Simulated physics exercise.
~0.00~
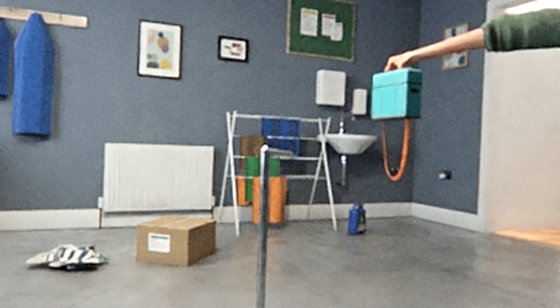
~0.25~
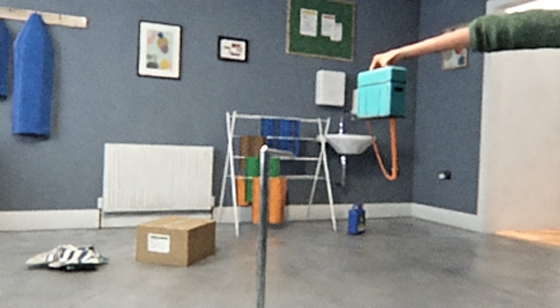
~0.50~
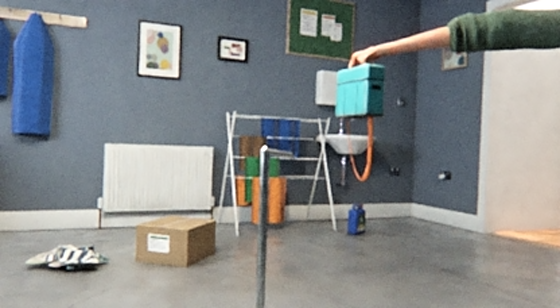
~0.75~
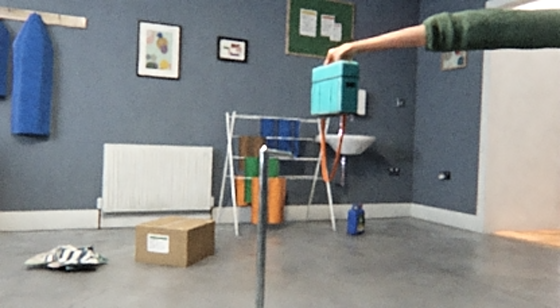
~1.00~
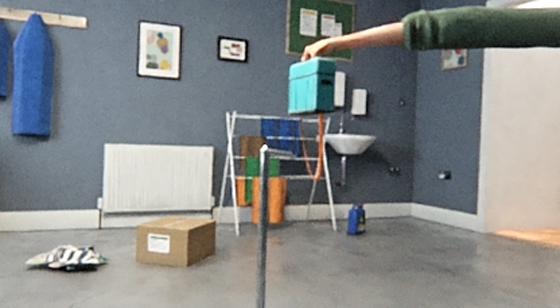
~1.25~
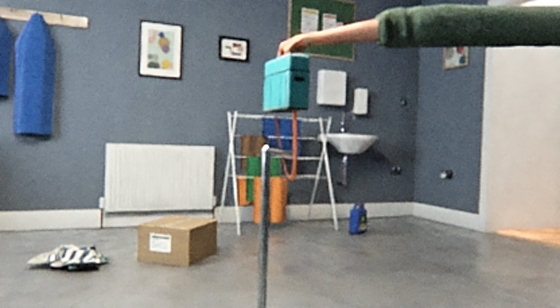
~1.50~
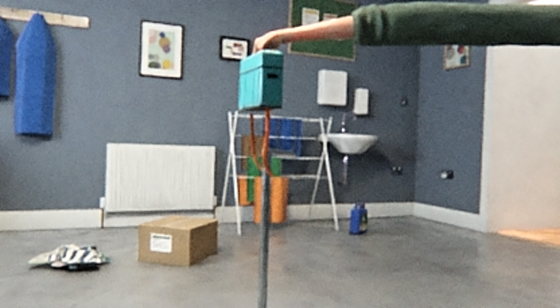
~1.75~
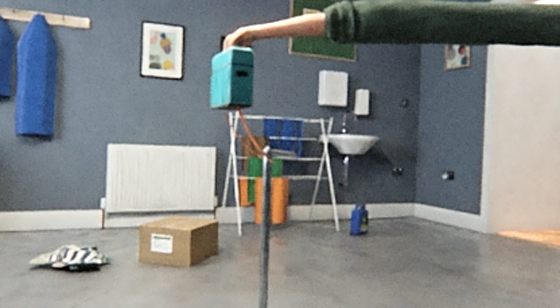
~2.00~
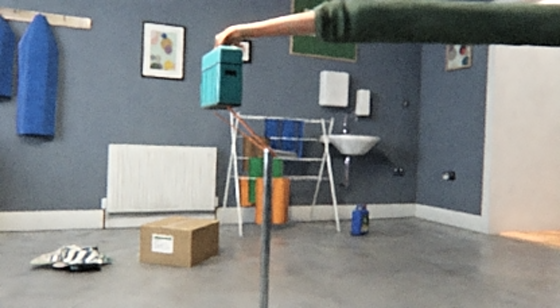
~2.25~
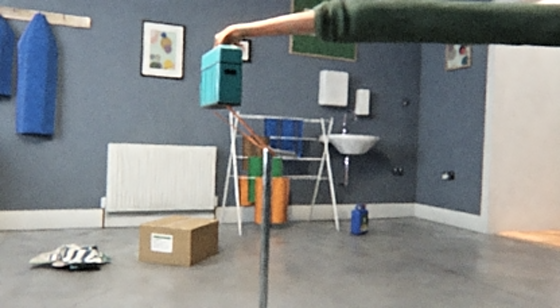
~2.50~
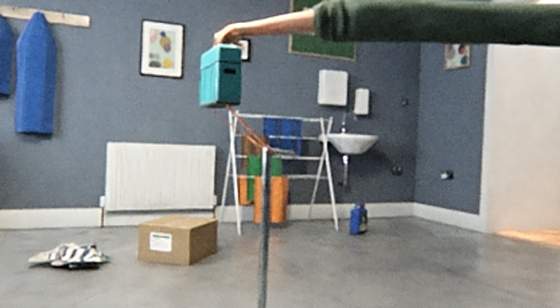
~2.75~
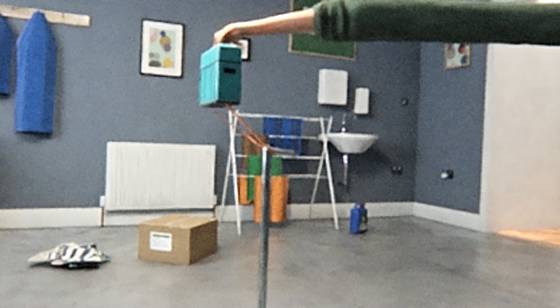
A grey-blue room with a smooth grey floor is seen from the front by a slightly swaying camera. A white radiator, a cardboard box and striped cloth are at left, a drying rack and sink stand further right, and a thin post rises in the foreground. From the right, a green-sleeved arm carries a turquoise case leftward, an orange loop hanging low beneath it. The case passes over the post, but the loop catches on it and stretches tight. Jerked back, the case stops just left of the post, still held upright by the motionless hand.
